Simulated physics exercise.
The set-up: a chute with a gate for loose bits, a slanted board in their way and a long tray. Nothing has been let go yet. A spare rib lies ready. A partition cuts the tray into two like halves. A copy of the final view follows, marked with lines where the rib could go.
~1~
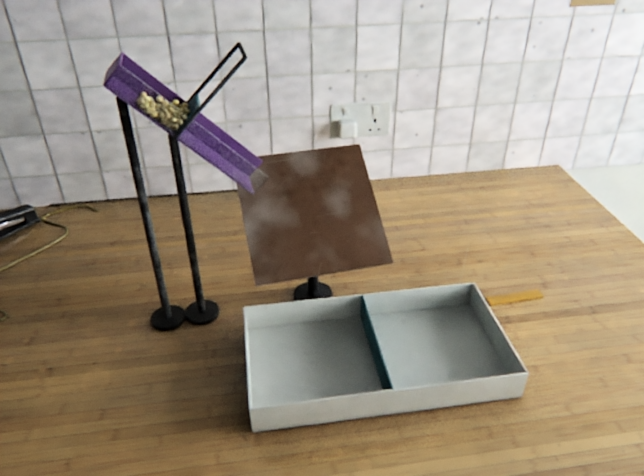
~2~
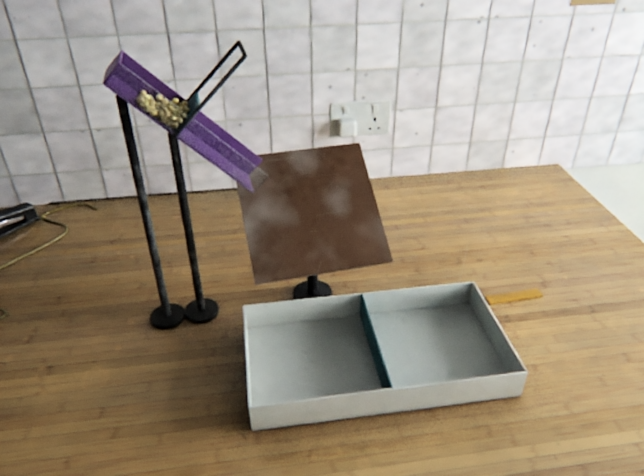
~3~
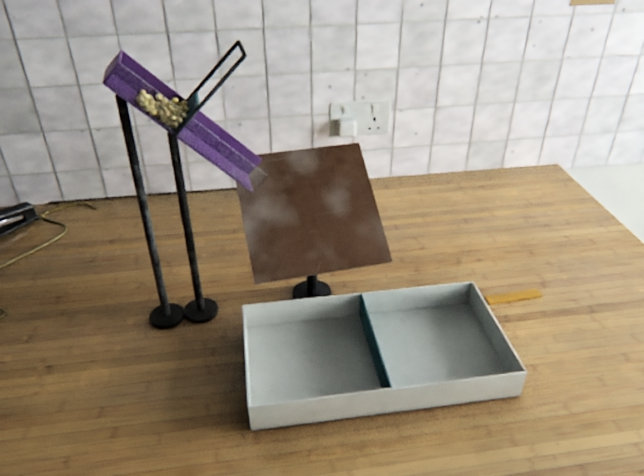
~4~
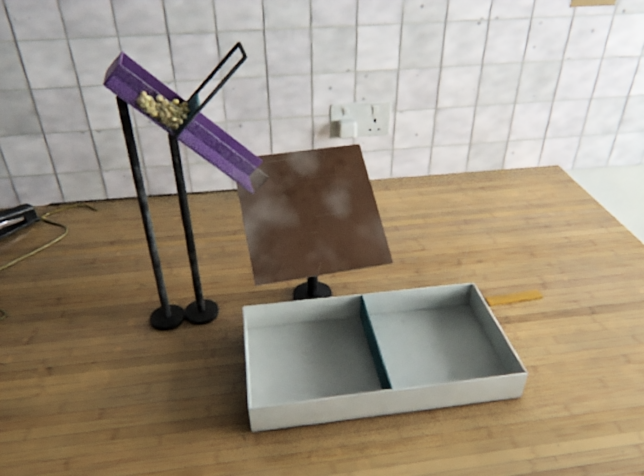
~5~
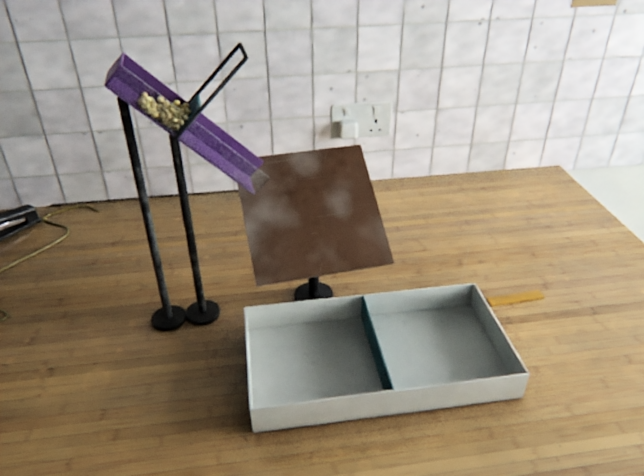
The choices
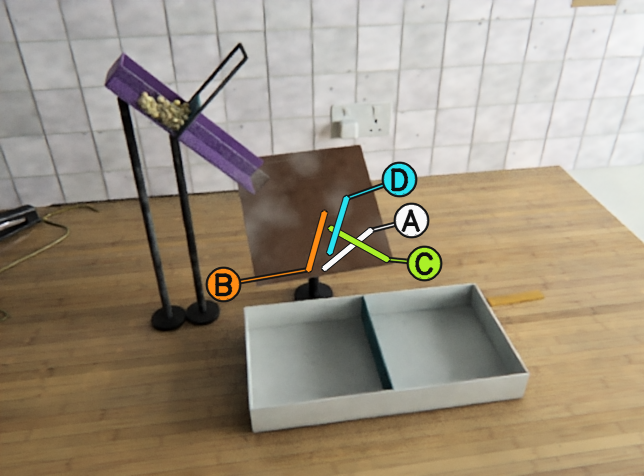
A purple chute on two black stands slopes down to the right at the left of a wooden worktop, seen from slightly above against a white tiled wall with a socket. Pale, bean-like bits sit behind its dark gate, with a tilted brown board near its lower end and a grey-white tray in front, split by a dark green divider. Nothing visibly moves, and the view stays practically still.
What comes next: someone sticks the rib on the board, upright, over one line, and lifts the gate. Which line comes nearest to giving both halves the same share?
C beats the others.
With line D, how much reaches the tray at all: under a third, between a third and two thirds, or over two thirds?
It is over two thirds.
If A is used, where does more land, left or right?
Left.
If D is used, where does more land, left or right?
The left half.
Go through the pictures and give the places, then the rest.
In the first picture, load behind the gate near (168, 110), soya beans; lip of the chute near (251, 185), sloping fairly steeply.
In the second picture, middle of the board near (311, 208), tilted fairly steeply; middle of its low edge near (326, 272); of its high edge near (297, 150).
In the third picture, front corners of the tray near (249, 406) and (526, 372); front end of its middle wall near (392, 389); gate still shut near (194, 103).
In the fourth picture, middle of the load near (168, 109); lip near (251, 185).
In the fifth picture, middle of the load near (169, 110); lip near (252, 185).
On the marked copy, line A from (370, 230) to (324, 268); line B from (324, 213) to (308, 269); line C from (330, 228) to (386, 259); line D from (346, 198) to (329, 252).
With A, of what is caught, all but a few in the left half, only a few in the right.
With B, of what is caught, all but a few in the left half, a small share in the right.
With C, of what is caught, close to two thirds in the left half, close to a third in the right.
With D, of what is caught, the whole lot in the left half, none at all in the right.
